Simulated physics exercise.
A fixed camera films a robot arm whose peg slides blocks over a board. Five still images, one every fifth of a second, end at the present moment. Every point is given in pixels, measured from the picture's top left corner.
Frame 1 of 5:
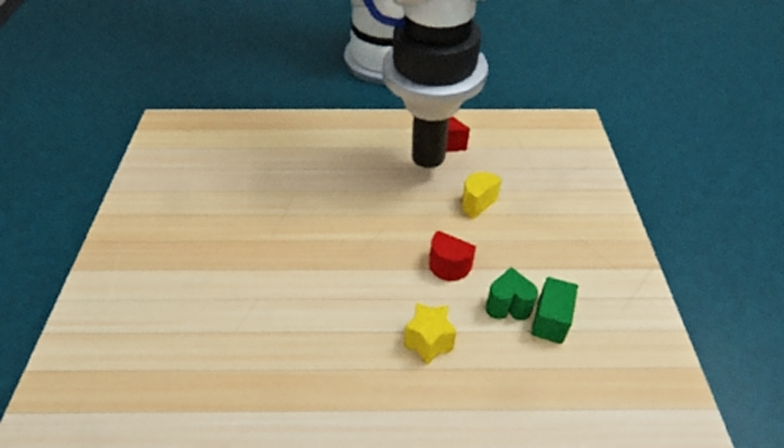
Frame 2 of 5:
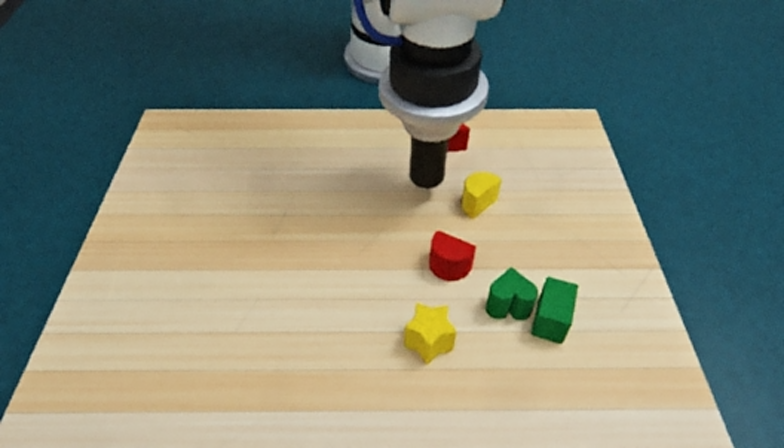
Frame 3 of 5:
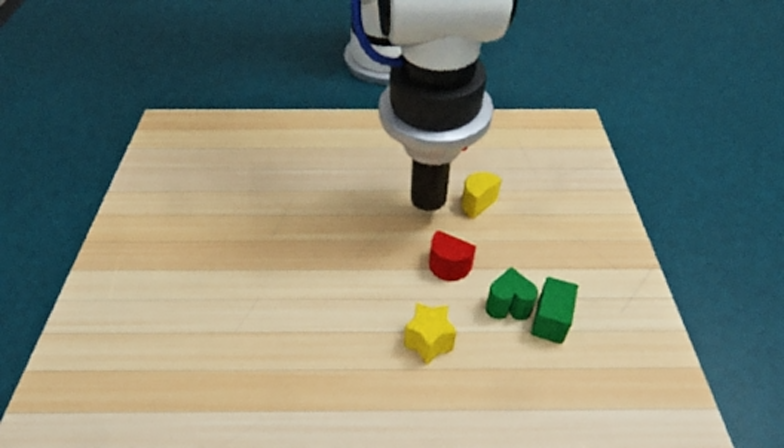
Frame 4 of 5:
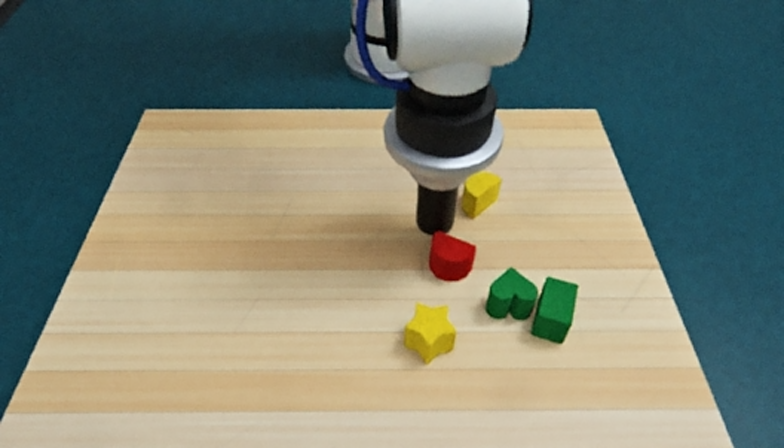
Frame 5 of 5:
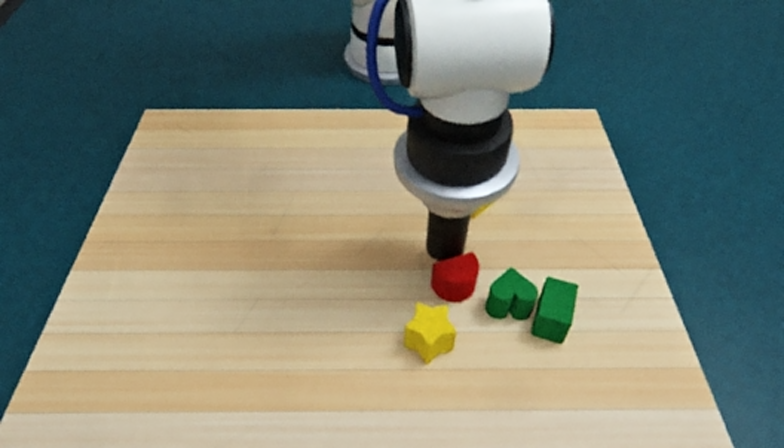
The clip opens on a robot arm holding a dark peg over a wooden board scattered with red, yellow and green blocks. The arm moves the peg toward the viewer, past the yellow D-shaped block, then pushes the red D-shaped block a short way forward, turning it slightly.
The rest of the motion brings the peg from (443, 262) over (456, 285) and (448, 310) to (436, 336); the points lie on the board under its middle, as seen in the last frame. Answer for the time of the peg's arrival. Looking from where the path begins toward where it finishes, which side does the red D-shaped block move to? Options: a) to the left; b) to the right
a - to the left.
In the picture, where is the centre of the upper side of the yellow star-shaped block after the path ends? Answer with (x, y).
The top centre is at (420, 348).
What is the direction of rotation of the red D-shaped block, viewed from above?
Twists anticlockwise.
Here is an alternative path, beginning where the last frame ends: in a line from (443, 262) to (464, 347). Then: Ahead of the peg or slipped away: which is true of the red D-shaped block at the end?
The block sits ahead of the peg.
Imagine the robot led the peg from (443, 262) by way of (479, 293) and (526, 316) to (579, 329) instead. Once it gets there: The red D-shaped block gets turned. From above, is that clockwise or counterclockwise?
Overhead view: Clockwise.
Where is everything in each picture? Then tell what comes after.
The first picture shows peg's lower end (428, 157); yellow star-shaped block (431, 321); red D-shaped block (451, 246); yellow D-shaped block (481, 182); green heart-shaped block (514, 285).
The second picture shows peg (427, 177); blocks still.
The third picture shows peg (428, 198); blocks still.
The fourth picture shows peg (435, 222); blocks still.
The fifth picture shows peg (445, 247); yellow star-shaped block (431, 321); red D-shaped block (459, 267); yellow D-shaped block hidden; green heart-shaped block (514, 285).
On the path given first. Halfway along, peg (455, 283); red D-shaped block (475, 305); green heart-shaped block (516, 288), turned 15° anticlockwise.
At the end, peg (438, 322); yellow star-shaped block (420, 348), turned 25° clockwise; red D-shaped block (478, 321), turned 45° anticlockwise; yellow D-shaped block still; green heart-shaped block (516, 288), turned 15° anticlockwise.
